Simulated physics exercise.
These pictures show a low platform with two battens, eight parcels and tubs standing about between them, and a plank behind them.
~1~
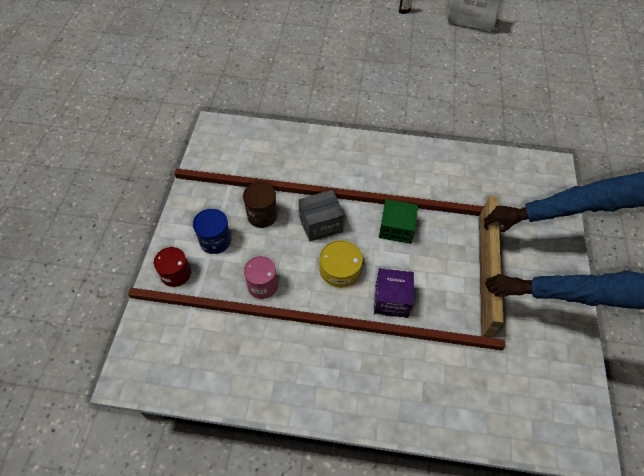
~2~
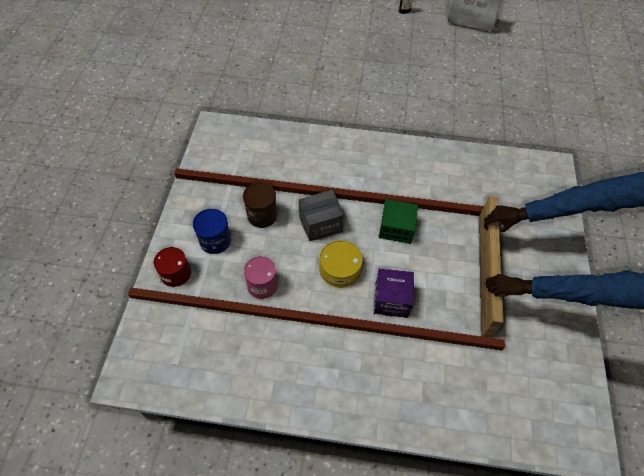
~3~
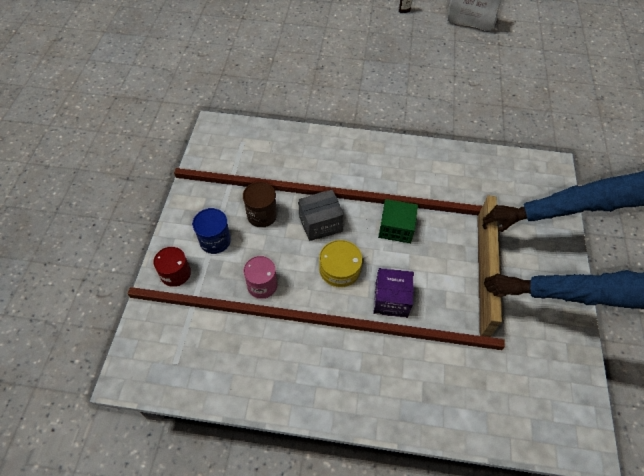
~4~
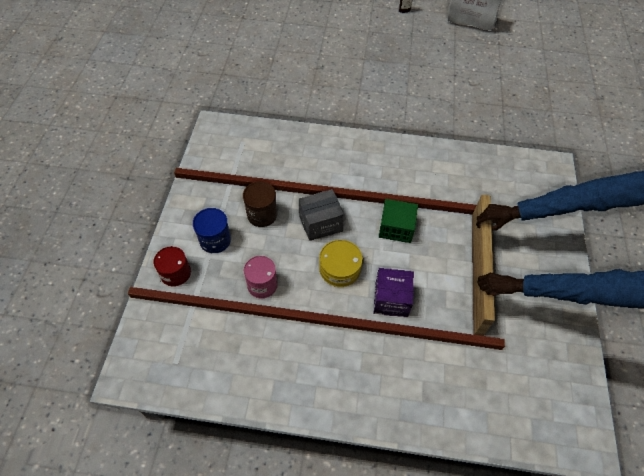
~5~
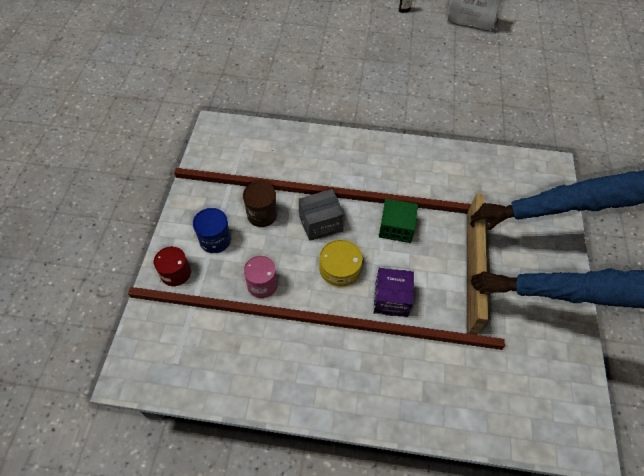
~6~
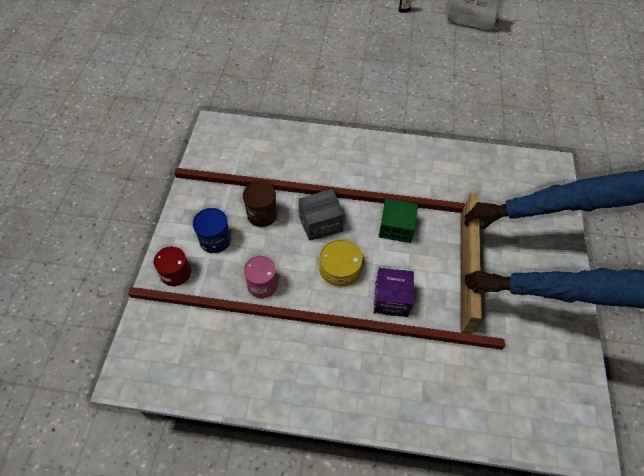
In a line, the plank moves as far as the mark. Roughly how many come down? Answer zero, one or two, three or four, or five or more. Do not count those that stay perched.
One or two.
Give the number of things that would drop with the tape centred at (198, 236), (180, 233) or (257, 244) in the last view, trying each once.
So, reaching the ground: 5, then 5, then 0.
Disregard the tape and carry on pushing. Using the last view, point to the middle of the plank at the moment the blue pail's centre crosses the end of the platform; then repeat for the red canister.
Blue pail over the end: About (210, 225). Red canister over the end: About (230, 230).
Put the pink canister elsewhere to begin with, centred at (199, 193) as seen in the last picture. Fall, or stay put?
Observed: The pink canister does not remain.
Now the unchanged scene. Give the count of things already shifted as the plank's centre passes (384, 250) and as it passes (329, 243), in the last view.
Tally: First 3; then 5.
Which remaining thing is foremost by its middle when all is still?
Blue pail - nearest.
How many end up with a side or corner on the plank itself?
It ends up touching 3.
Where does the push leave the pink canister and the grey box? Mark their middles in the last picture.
The pink canister comes to rest close to (151, 263), while the grey box rests close to (174, 189).
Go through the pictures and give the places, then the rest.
Red canister (173, 267); blue pail (213, 232); brown pail (261, 206); plank (490, 264); tape (214, 239), in the first frame.
Blue pail (213, 232); pink canister (261, 278), in the second frame.
Brown pail (261, 205); purple box (393, 293), in the third frame.
Red canister (173, 267); green crate (398, 221), in the fourth frame.
Blue pail (213, 231); grey box (321, 215), in the fifth frame.
Red canister (173, 267); blue pail (213, 231); brown pail (261, 205); plank (470, 261); tape (214, 238), in the sixth frame.
Early on, none off yet; red canister at rest near (173, 267); blue pail at rest near (213, 231); brown pail at rest near (261, 205).
A while later, none off yet; red canister at rest near (173, 267); blue pail at rest near (213, 231); brown pail travelled a little near (244, 199).
Further along, none off yet; red canister moving near (171, 266); blue pail travelled a little near (202, 230); brown pail travelled well along near (185, 192).
Finally, the number that fall off is one or two; lost, brown pail and red canister.
